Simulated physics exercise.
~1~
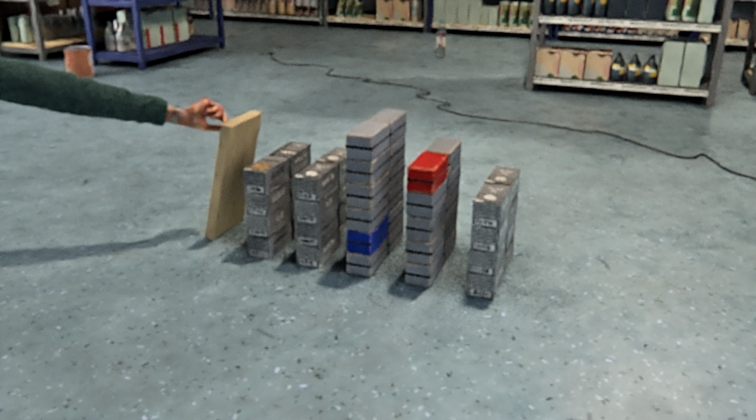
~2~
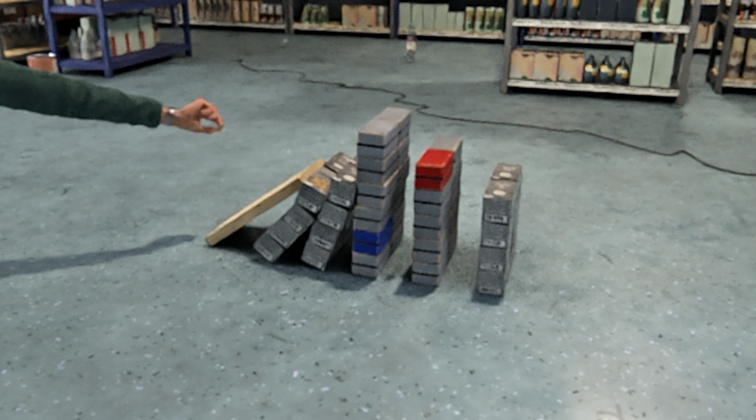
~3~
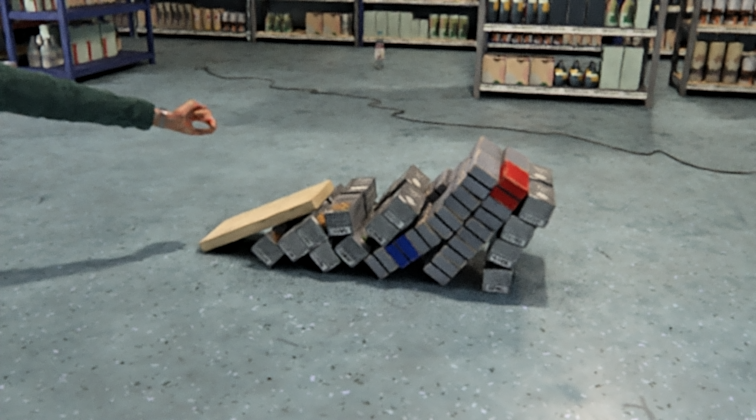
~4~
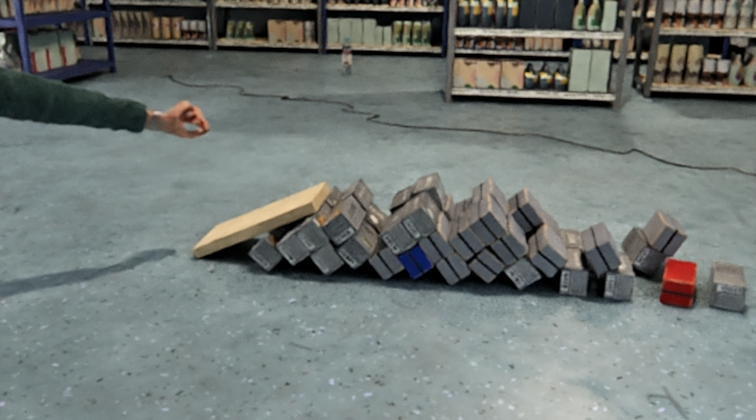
At first, a hand in a dark green sleeve holds a wooden board upright beside a row of grey block stacks on a workshop floor, one taller than the rest and two carrying a blue or red piece. The hand lets go as the board tips right, and the nearest two stacks lean against the tall one. The tall stack then topples into those beyond, and the whole row slants over. Blocks spill to the right, the red one dropping to the floor. Finally, the board rests slanted on a long, jumbled heap, with the blue block tilted in the middle and the red one lying near the far right.
